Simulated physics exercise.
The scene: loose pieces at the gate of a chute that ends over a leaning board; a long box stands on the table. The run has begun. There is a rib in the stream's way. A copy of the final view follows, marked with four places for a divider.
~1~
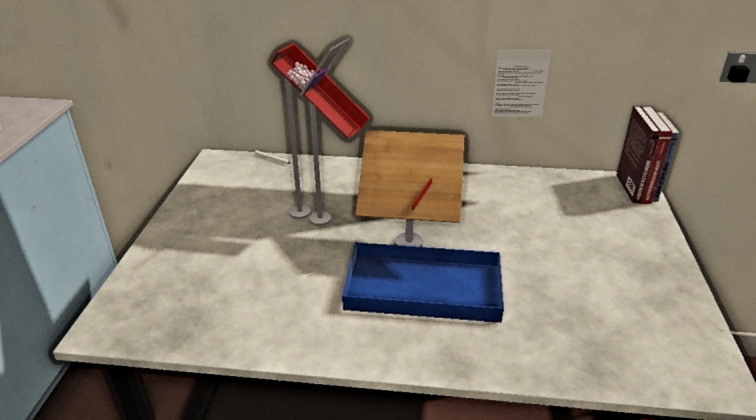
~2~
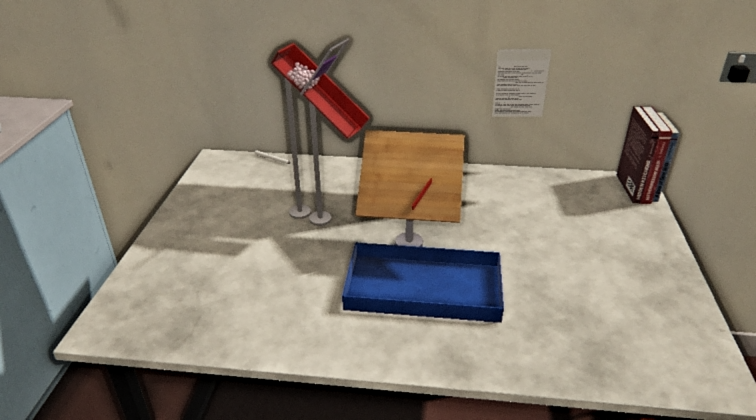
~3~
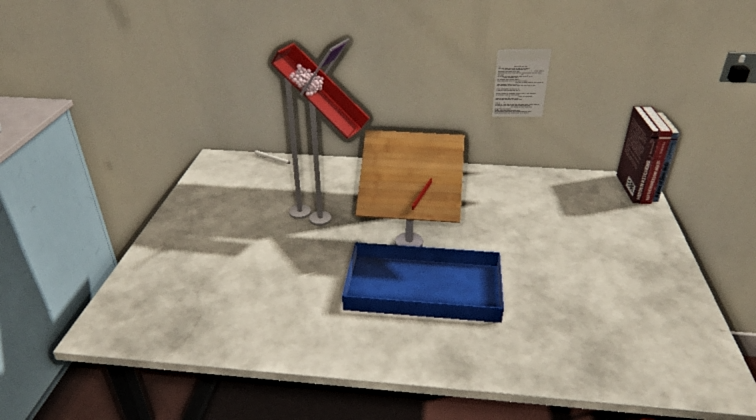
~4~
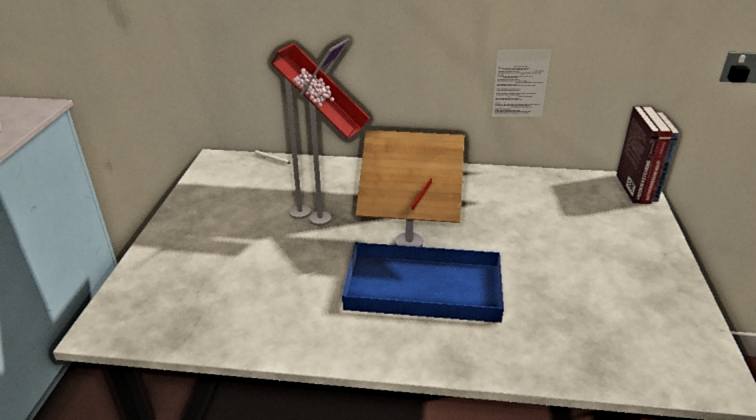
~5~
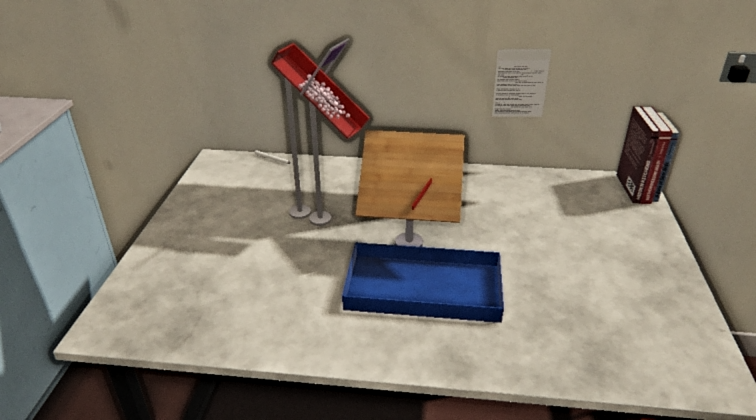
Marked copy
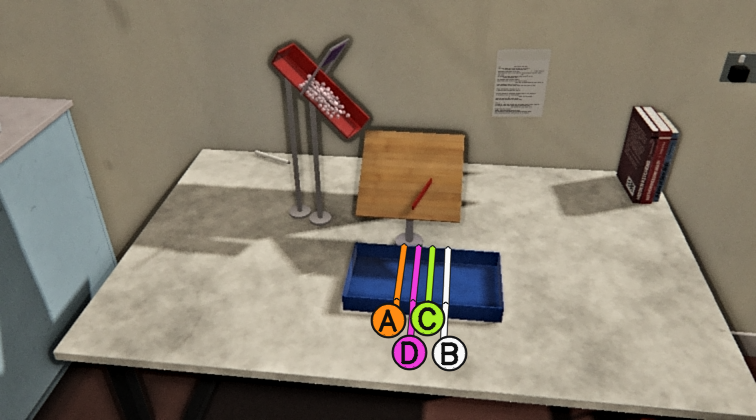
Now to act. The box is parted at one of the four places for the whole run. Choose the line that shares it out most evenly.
A.
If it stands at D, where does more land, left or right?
Left.
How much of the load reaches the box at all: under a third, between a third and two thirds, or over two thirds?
Over two thirds.
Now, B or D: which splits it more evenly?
It is D.
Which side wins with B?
More lands on the left.
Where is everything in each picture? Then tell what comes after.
In the first picture, load behind the gate at (305, 76), sugar pearls; lip of the chute at (355, 133), sloping fairly steeply.
In the second picture, middle of the board at (411, 174), tilted fairly steeply; middle of its low edge at (407, 219); of its high edge at (415, 132).
In the third picture, front corners of the box at (343, 296) and (503, 308), empty; front of the load at (311, 94).
In the fourth picture, middle of the load at (314, 88); its front at (332, 100), about a third of the way to the lip; rib from (431, 178) to (413, 206).
In the fifth picture, middle of the load at (324, 95); its front at (348, 116), about two thirds of the way to the lip.
On the marked copy, line A crosses the front rim at (396, 300); line B crosses the front rim at (445, 304); line C crosses the front rim at (428, 302); line D crosses the front rim at (412, 301).
Choosing A, of what is caught, about half on the left of the divider, about half on the right.
Choosing B, of what is caught, nearly all on the left of the divider, a small part on the right.
Choosing C, of what is caught, nearly all on the left of the divider, a small part on the right.
Choosing D, of what is caught, most on the left of the divider, about a quarter on the right.
